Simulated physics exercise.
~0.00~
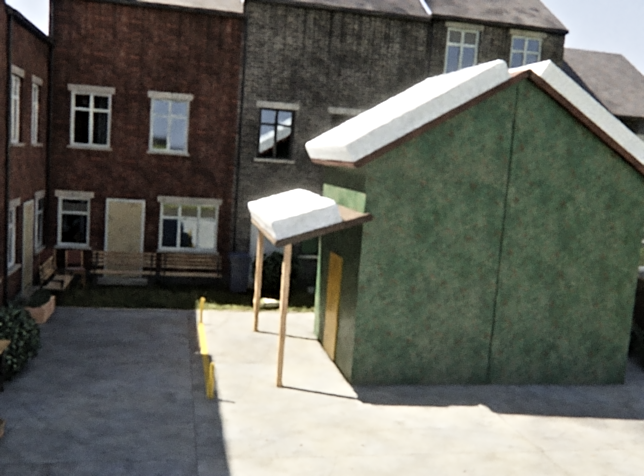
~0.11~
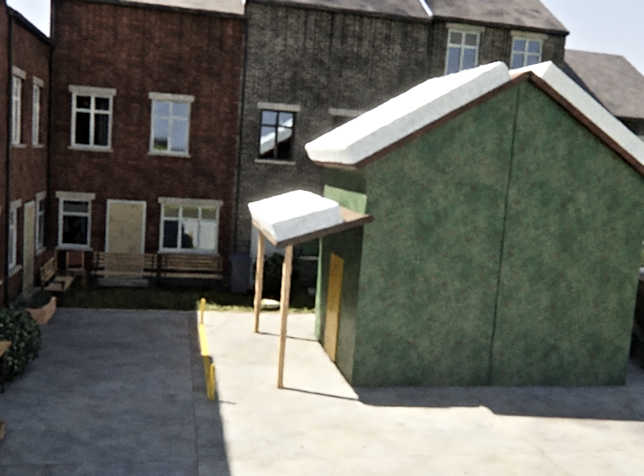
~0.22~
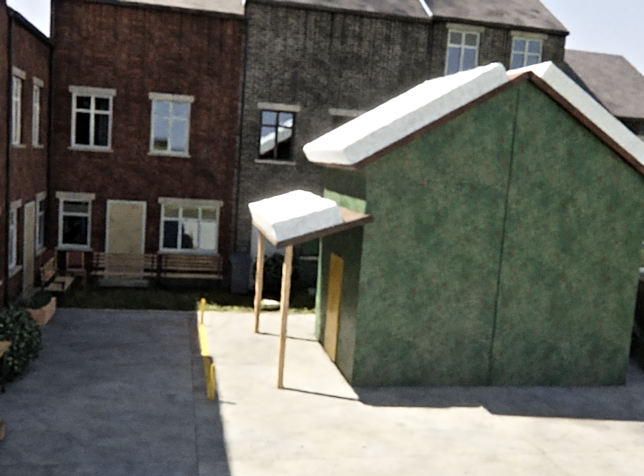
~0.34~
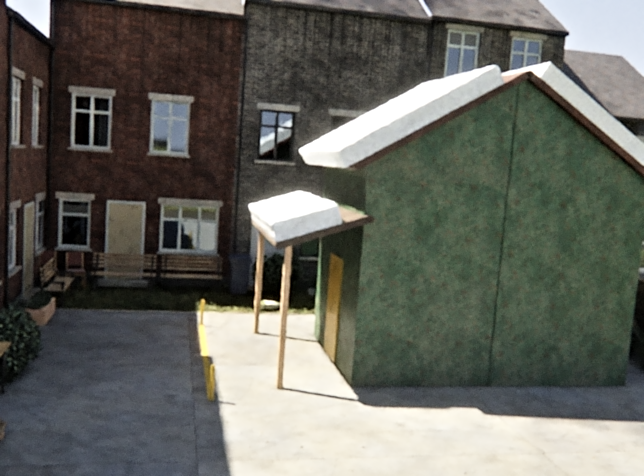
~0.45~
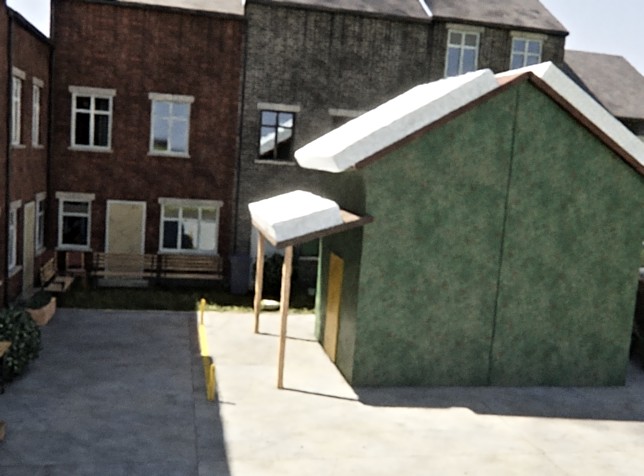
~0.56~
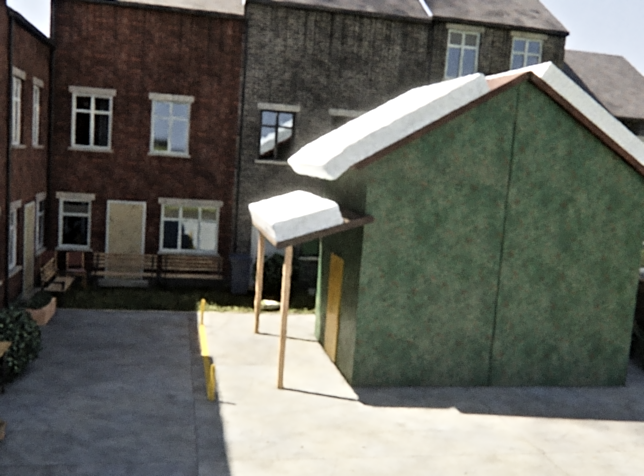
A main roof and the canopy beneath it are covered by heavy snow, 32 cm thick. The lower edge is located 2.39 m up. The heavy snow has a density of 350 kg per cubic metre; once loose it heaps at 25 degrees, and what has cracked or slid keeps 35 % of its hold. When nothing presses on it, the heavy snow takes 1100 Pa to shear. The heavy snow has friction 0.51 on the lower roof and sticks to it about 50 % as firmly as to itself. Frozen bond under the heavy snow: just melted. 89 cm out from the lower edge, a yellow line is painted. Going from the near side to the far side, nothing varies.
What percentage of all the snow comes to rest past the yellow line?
About 69 %.
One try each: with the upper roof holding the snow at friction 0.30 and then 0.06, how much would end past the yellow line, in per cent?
65 %, then 75 %.
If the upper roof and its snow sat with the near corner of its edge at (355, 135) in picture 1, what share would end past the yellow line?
60 %, roughly.
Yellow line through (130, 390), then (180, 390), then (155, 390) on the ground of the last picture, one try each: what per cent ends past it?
First try 35 per cent, second 55 per cent, third 45 per cent.
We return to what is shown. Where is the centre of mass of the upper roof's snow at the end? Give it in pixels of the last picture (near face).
Look near (136, 375) in the final picture.
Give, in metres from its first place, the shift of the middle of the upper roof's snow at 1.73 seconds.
It sits some 4.0 m from where it began.
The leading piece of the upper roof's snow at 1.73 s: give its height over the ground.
Close to 0.4 metres, I reckon.
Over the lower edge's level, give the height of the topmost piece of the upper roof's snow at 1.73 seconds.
Height above lower edge: Approx. 0.7 m.
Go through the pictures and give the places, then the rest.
The first picture shows front end of the heavy snow at (353, 148).
The second picture shows front end of the heavy snow at (353, 150), its middle shifted 1.6 cm.
The third picture shows front end of the heavy snow at (351, 152), its middle shifted 6.5 cm, 2 % of it past the upper edge, in one piece.
The fourth picture shows front end of the heavy snow at (346, 155), its middle shifted 15 cm, 5 % of it past the upper edge, in one piece.
The fifth picture shows front end of the heavy snow at (339, 159), its middle shifted 28 cm, 9 % of it past the upper edge, in one piece.
The sixth picture shows front end of the heavy snow at (331, 158), its middle shifted 44 cm, 15 % of it past the upper edge, cracking.
By 1.10 s, none is below the lower edge and 0 % is past the line.
By 1.73 s, 40 % is below the lower edge and 24 % is past the line.
By 2.37 s, 81 % is below the lower edge and 69 % is past the line.
By 3.00 s, 81 % is below the lower edge and 69 % is past the line.
By 3.50 s, at the end, 81 % is below the lower edge and 69 % is past the line.
